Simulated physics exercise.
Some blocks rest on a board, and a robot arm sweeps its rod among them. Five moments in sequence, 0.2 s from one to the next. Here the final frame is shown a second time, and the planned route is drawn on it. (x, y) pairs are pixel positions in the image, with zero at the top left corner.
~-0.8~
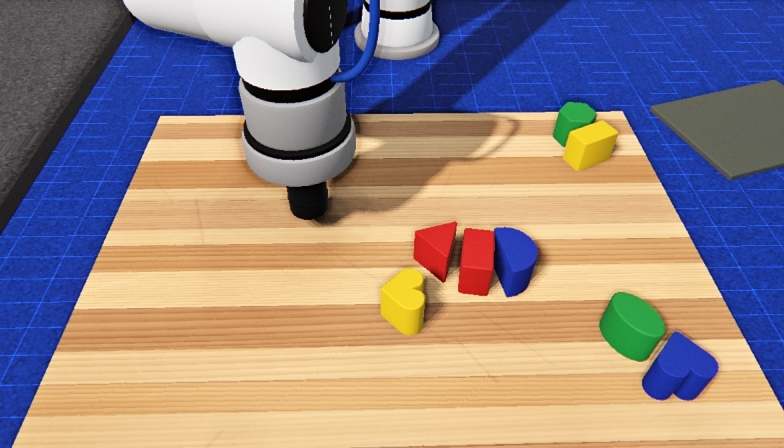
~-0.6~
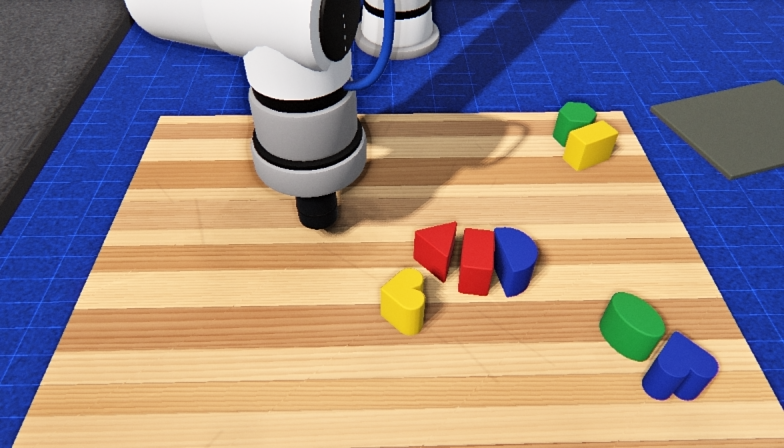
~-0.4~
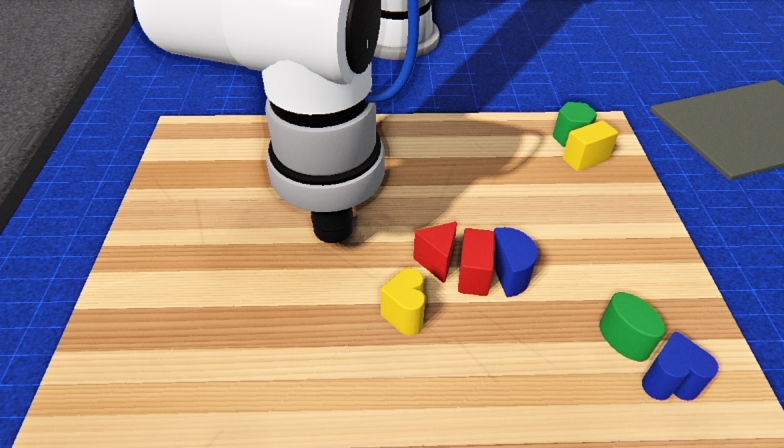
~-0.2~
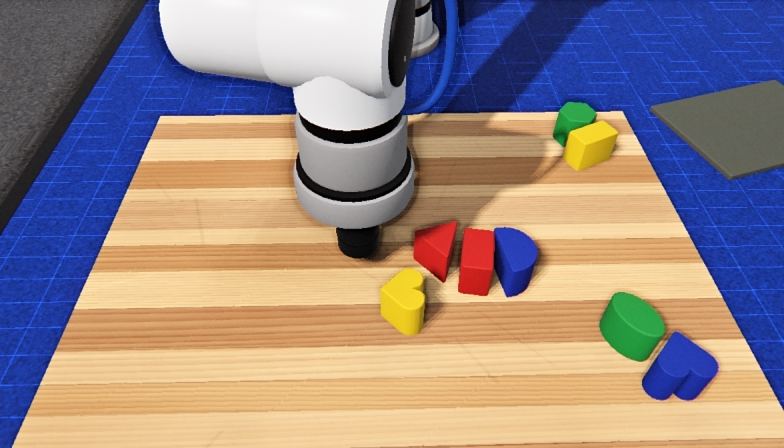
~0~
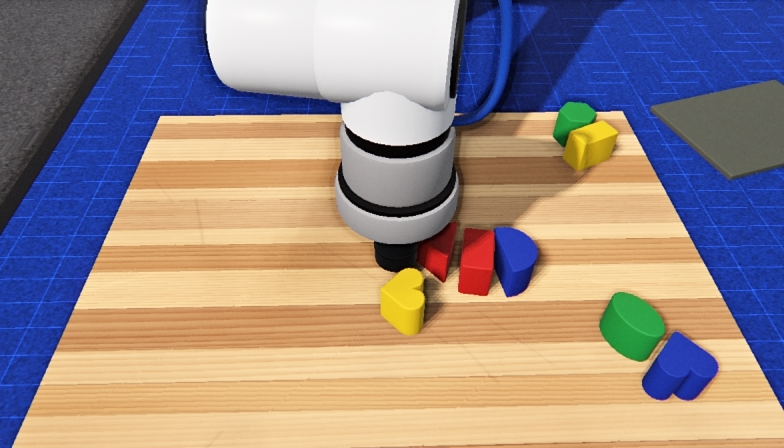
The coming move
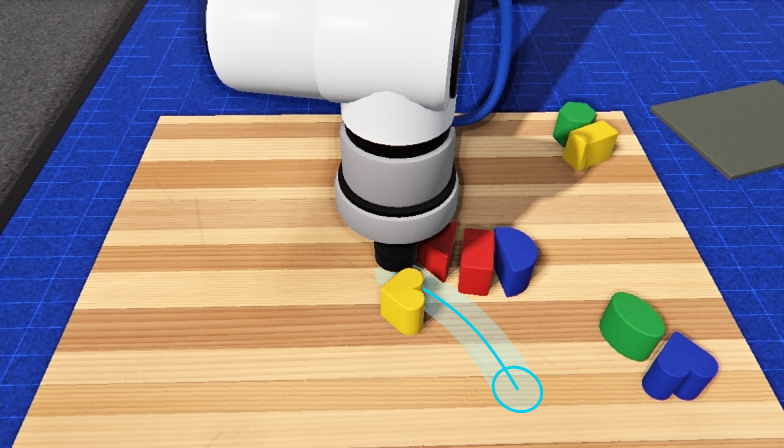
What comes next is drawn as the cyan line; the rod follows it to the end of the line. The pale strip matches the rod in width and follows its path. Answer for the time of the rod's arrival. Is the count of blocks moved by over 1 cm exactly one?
My answer is yes.
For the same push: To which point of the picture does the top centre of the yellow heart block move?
My best guess is (424, 305).
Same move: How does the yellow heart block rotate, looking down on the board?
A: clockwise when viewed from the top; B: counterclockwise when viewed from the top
My pick is A.
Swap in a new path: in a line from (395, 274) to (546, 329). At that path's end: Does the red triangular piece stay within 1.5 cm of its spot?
Going by the path, yes.
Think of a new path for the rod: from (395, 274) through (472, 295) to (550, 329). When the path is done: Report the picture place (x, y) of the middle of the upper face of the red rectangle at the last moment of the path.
It will likely be found at (523, 253).
The drawn path runs from (395, 274) by way of (441, 300) and (483, 338) to (517, 389).
What follows on the original path. One third of the way, rod at (444, 285); yellow heart block at (421, 302), turned 70° clockwise.
Two thirds of the way, rod at (487, 324); yellow heart block at (424, 305), turned 85° clockwise.
At the end, rod at (523, 374); yellow heart block at (424, 305), turned 85° clockwise; red triangular piece not moved.
